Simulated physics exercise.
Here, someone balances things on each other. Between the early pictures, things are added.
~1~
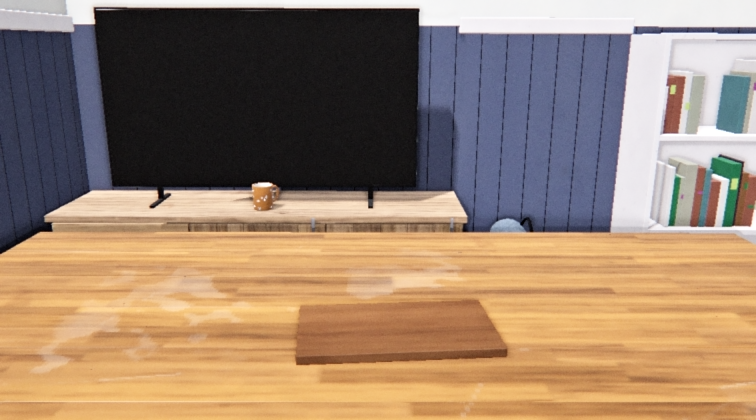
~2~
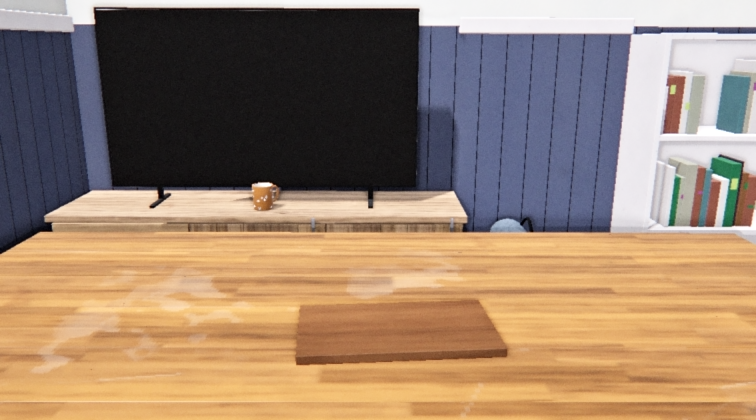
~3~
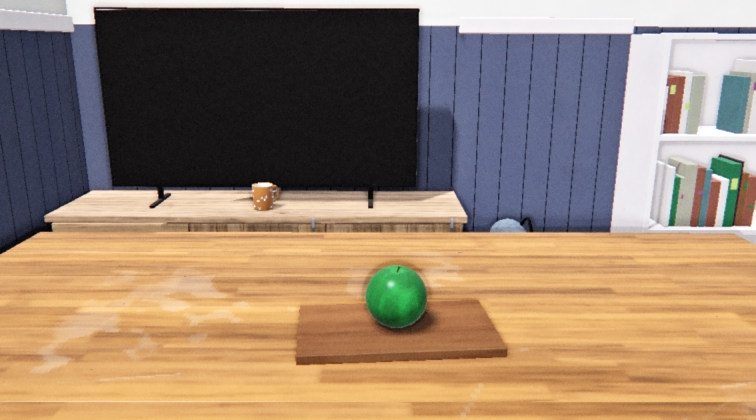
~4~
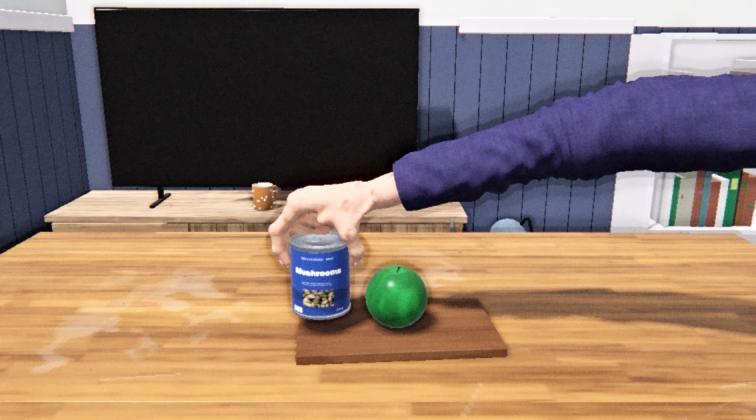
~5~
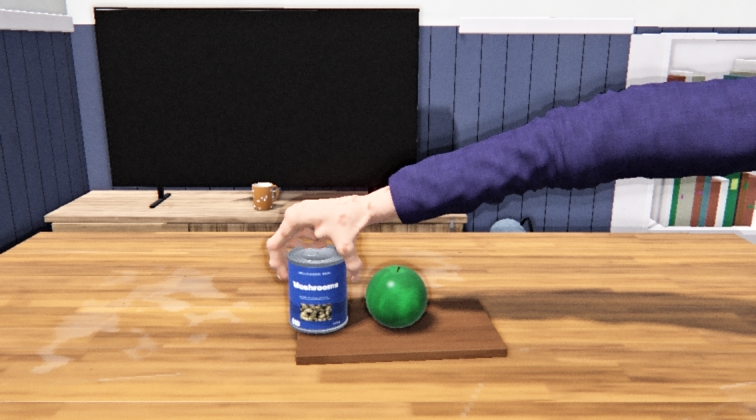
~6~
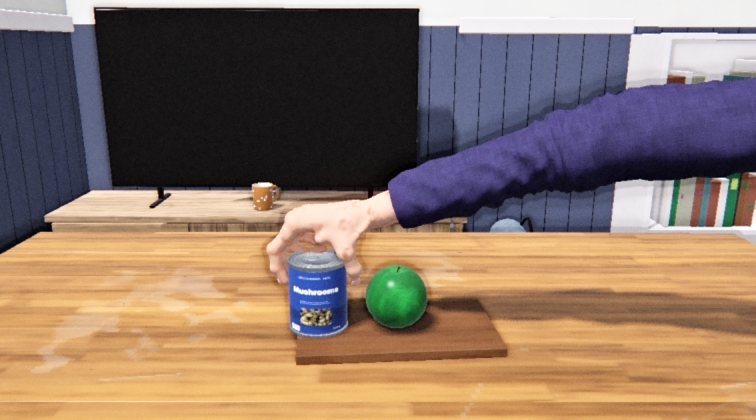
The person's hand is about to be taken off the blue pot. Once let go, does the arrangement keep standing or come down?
The arrangement keeps standing.
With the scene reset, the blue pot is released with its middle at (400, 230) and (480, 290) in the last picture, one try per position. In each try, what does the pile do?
On the first go it collapses, and on the second it remains standing.
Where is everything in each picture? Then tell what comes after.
The last thing is not in view yet, in the first frame.
The last thing is not in view yet, in the second frame.
The last thing is not in view yet; green apple (397, 296), in the third frame.
On its way; blue pot (321, 274); green apple (397, 296), in the fourth frame.
On its way; blue pot (318, 287); green apple (397, 296), in the fifth frame.
In place under the hand; blue pot (318, 292); green apple (397, 296), in the sixth frame.
Then, 0.10 s on from there, no change.
Then, 0.40 s on from there, blue pot resting near (318, 292).
In the end, all 3 unmoved. At the end, from the last picture's camera, blue pot near (318, 292). The pile stays up.
